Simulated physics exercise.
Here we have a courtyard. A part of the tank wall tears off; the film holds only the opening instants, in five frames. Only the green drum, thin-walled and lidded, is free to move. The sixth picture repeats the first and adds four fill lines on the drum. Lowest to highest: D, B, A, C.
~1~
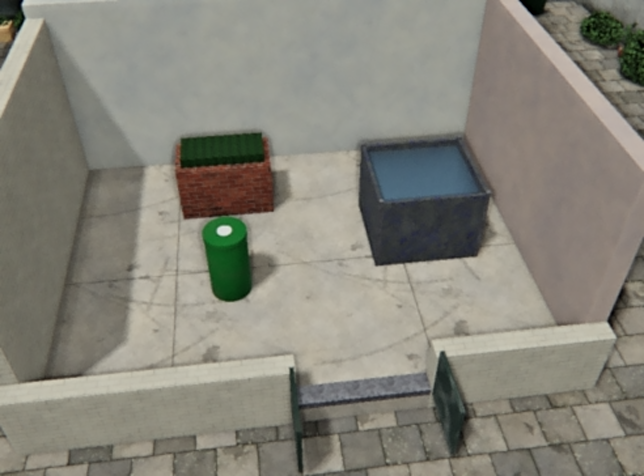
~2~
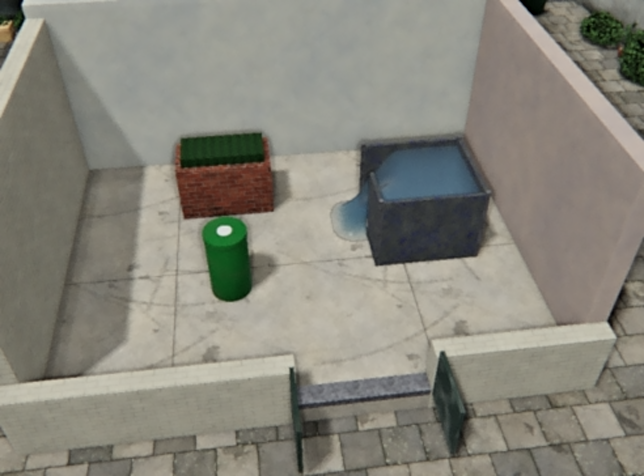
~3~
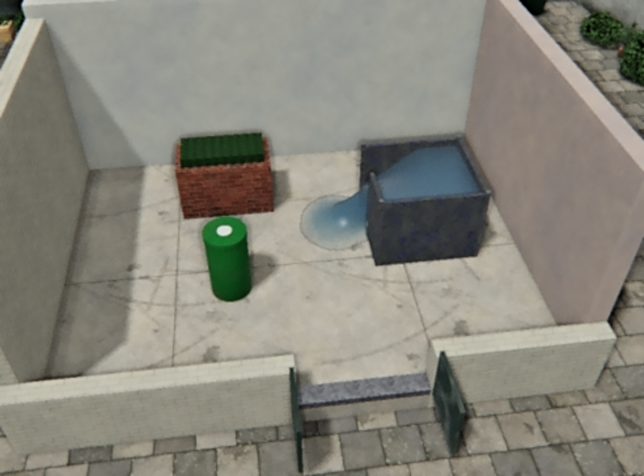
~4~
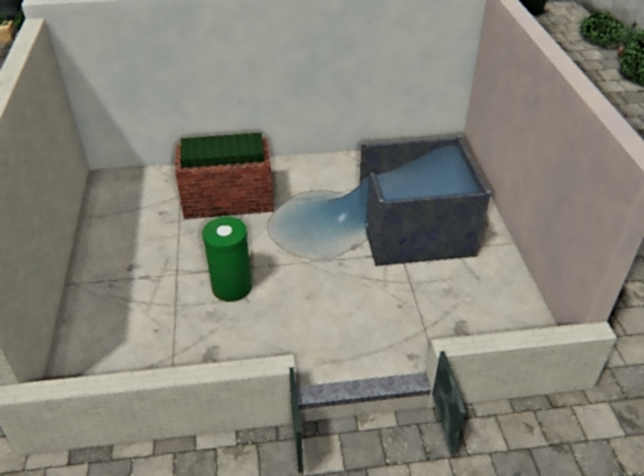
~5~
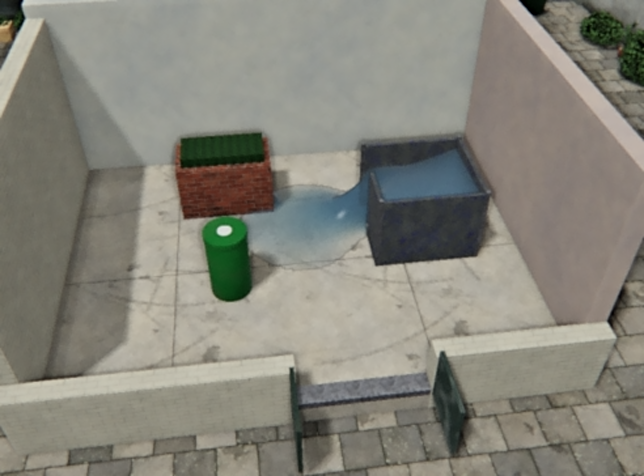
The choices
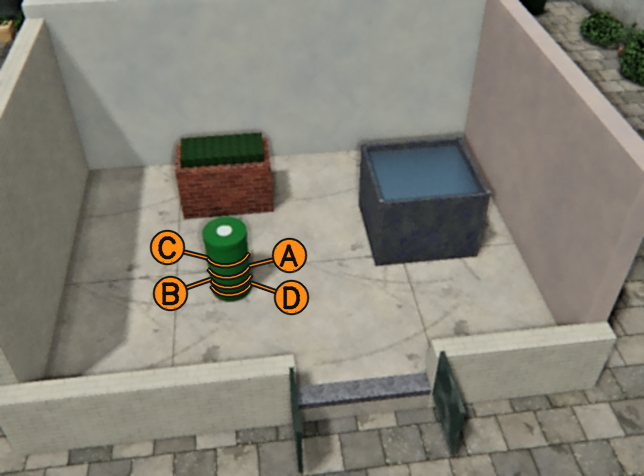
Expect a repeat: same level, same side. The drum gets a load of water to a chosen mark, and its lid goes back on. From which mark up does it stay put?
It is B.
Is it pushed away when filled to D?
Yes.
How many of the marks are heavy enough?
Three of them.
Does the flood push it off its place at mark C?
No, that is safe.
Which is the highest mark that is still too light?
That would be D.
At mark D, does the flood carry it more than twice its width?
No, it does not.
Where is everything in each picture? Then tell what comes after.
Lid of the green drum at (224, 230); tank full, its middle at (422, 173); open gate at (363, 350), in the first picture.
In the second picture, 1 % of the ground wet, in view closest to the drum at (345, 230).
In the third picture, 3 % of the ground wet, in view closest to the drum at (313, 235).
In the fourth picture, 6 % of the ground wet, in view closest to the drum at (291, 246).
Lid of the green drum at (224, 230); 9 % of the ground wet, in view closest to the drum at (263, 252), in the fifth picture.
On the marked copy, A at (229, 277); B at (231, 287); C at (228, 265); D at (232, 295); from the bottom up D, B, A, C.
Choosing A, it does not move.
Choosing B, it does not move.
Choosing C, it does not move.
Choosing D, it is pushed about half its own width away.
